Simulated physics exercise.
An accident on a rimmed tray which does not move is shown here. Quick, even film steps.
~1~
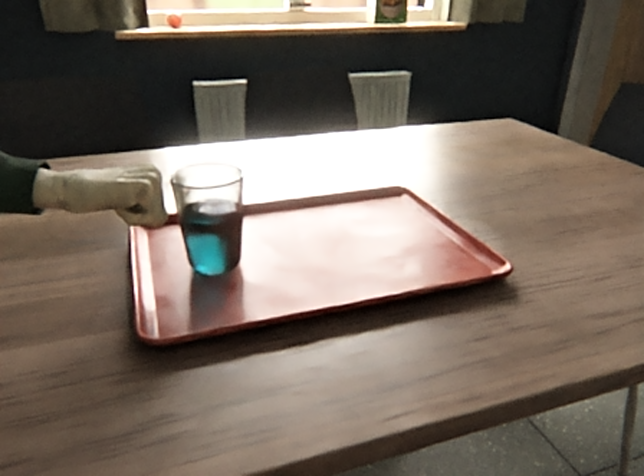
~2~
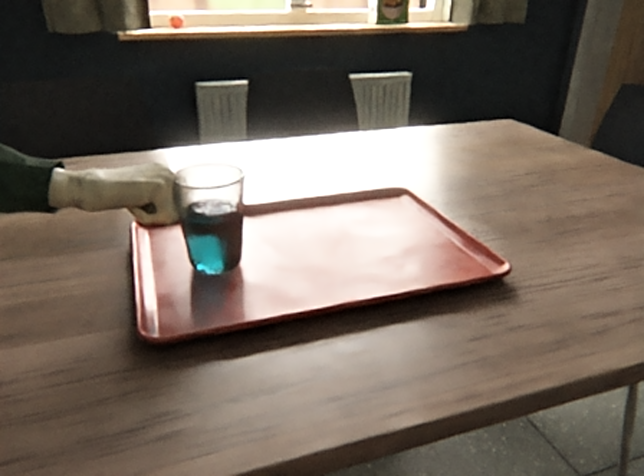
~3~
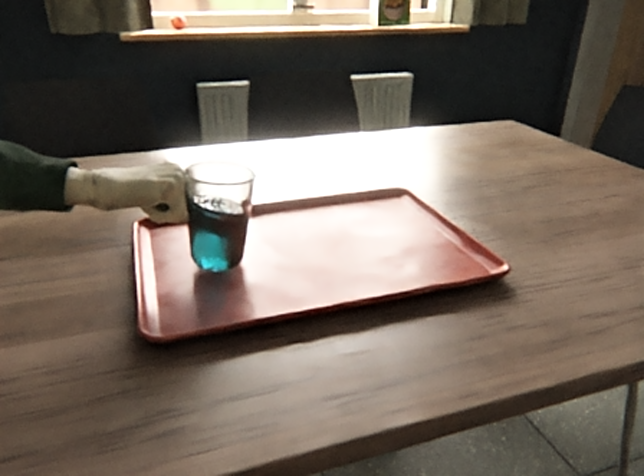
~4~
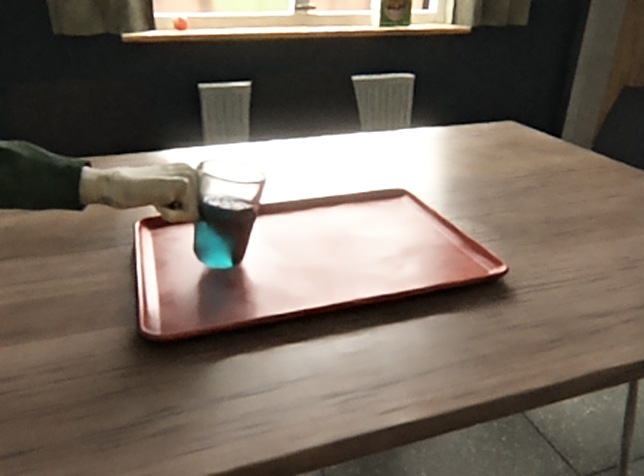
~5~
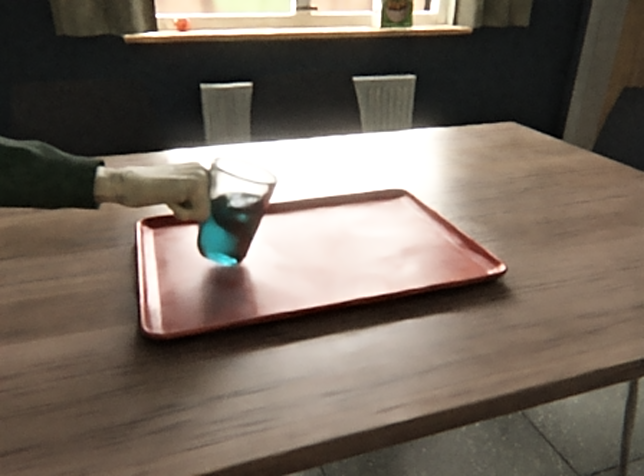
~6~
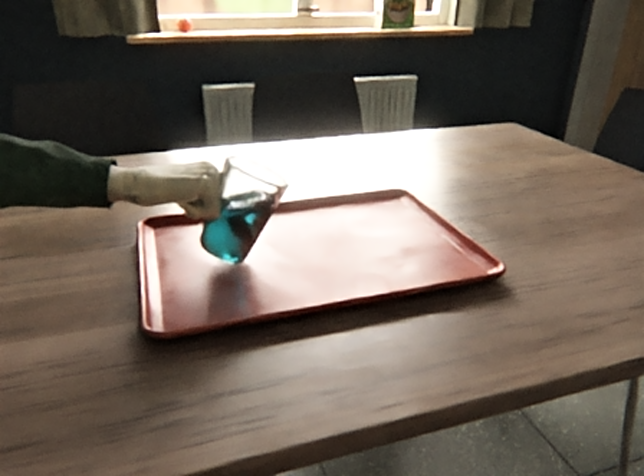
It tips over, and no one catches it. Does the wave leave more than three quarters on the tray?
No - I expect the tray to hold back less than three quarters.
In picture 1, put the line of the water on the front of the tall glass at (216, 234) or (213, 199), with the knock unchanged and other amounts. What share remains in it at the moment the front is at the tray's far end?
It holds around 55 in a hundred the first time and around 50 in a hundred the second.
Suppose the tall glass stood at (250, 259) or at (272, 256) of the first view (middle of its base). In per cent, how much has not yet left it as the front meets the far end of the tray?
Note: Case one near 65 in a hundred, case two near 65 in a hundred.
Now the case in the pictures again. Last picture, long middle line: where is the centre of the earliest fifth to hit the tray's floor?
About (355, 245).
A moment on, the tall glass is falling and 100 per cent is in the glass, 0 on the tray and 0 above or beyond its rim.
Next, the tall glass lies on its side and 94 per cent is in the glass, 1 on the tray and 5 above or beyond its rim.
Then the tall glass lies on its side and 48 per cent is in the glass, 47 on the tray and 6 above or beyond its rim.
Later the tall glass lies on its side and 22 per cent is in the glass, 40 on the tray and 38 above or beyond its rim.
In the end 56 per cent is held by tray and glass, 44 is off the tray.
